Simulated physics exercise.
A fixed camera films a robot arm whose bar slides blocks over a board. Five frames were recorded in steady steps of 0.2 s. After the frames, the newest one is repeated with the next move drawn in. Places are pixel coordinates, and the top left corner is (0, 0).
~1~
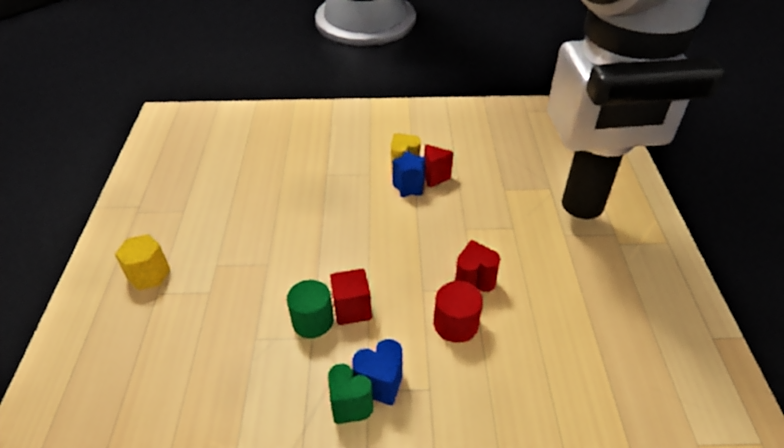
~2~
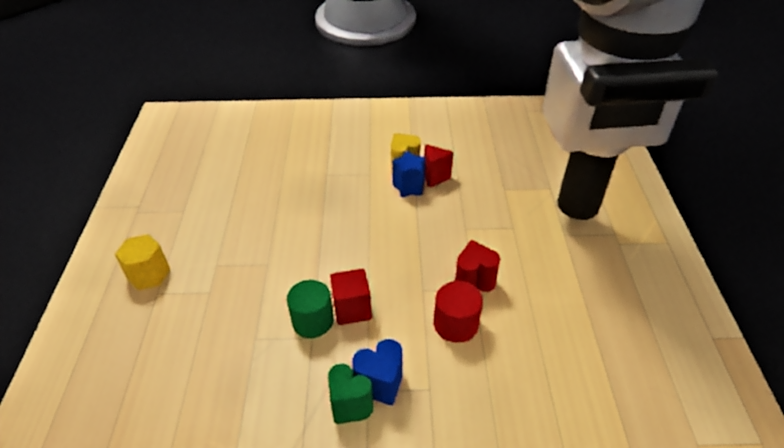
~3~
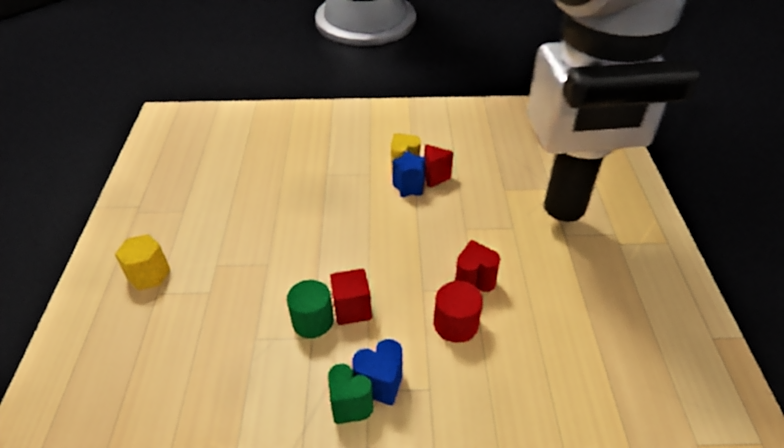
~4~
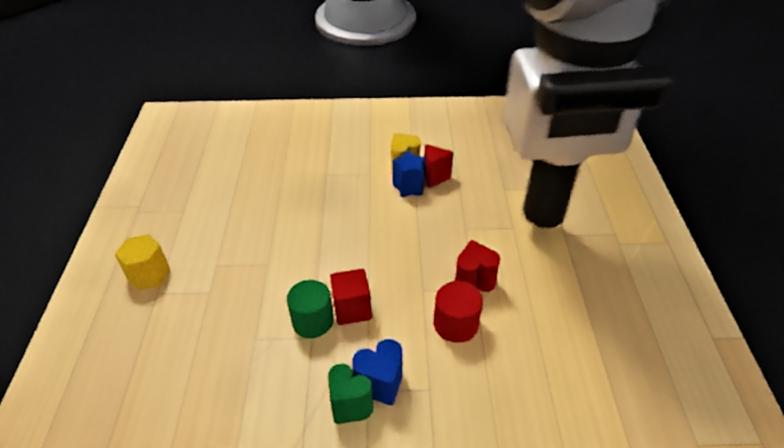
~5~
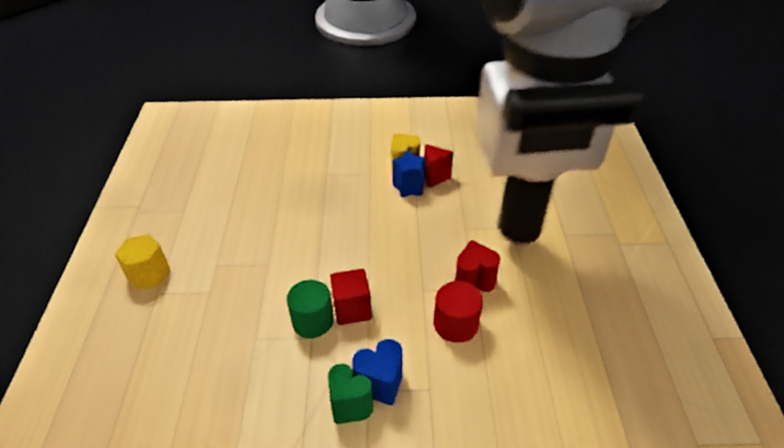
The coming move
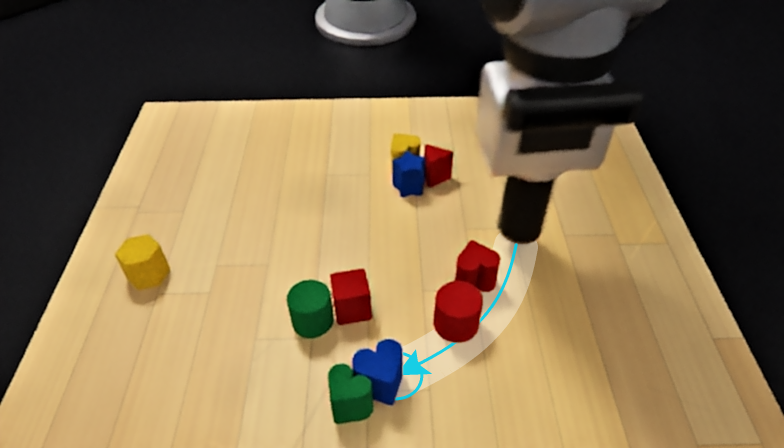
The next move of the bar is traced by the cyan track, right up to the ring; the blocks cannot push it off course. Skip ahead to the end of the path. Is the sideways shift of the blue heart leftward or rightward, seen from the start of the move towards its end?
Over to the right.
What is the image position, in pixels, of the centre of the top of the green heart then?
In the picture, it is at (326, 406).
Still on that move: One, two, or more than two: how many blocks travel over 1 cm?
3 or more.
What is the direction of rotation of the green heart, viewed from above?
Twists anticlockwise.
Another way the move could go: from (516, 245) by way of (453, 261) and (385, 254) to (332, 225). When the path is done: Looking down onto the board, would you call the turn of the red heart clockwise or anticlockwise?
Against the clock.
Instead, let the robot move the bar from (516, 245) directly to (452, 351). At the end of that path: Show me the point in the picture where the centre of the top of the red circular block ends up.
Close to (406, 337).
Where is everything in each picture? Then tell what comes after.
The first picture shows tip of the bar at (583, 205), middles of tops, green heart at (347, 382), blue heart at (380, 360), red circular block at (459, 298), red heart at (478, 256).
The second picture shows bar at (578, 206), nothing pushed.
The third picture shows bar at (564, 208), nothing pushed.
The fourth picture shows bar at (544, 214), nothing pushed.
The fifth picture shows bar at (520, 228), green heart at (347, 382), blue heart at (380, 360), red circular block at (459, 298), red heart at (478, 256).
The line goes from (516, 245) through (500, 293) and (460, 339) to (396, 375).
What follows on the original path. One third of the way, bar at (503, 278); red heart at (464, 266), turned 50° clockwise.
Two thirds of the way, bar at (461, 324); red circular block at (413, 324); red heart at (452, 271), turned 95° clockwise.
At the end, bar at (396, 360); green heart at (326, 406), turned 25° anticlockwise; blue heart at (329, 365), turned 95° anticlockwise; red circular block at (351, 329); red heart at (452, 271), turned 95° clockwise.
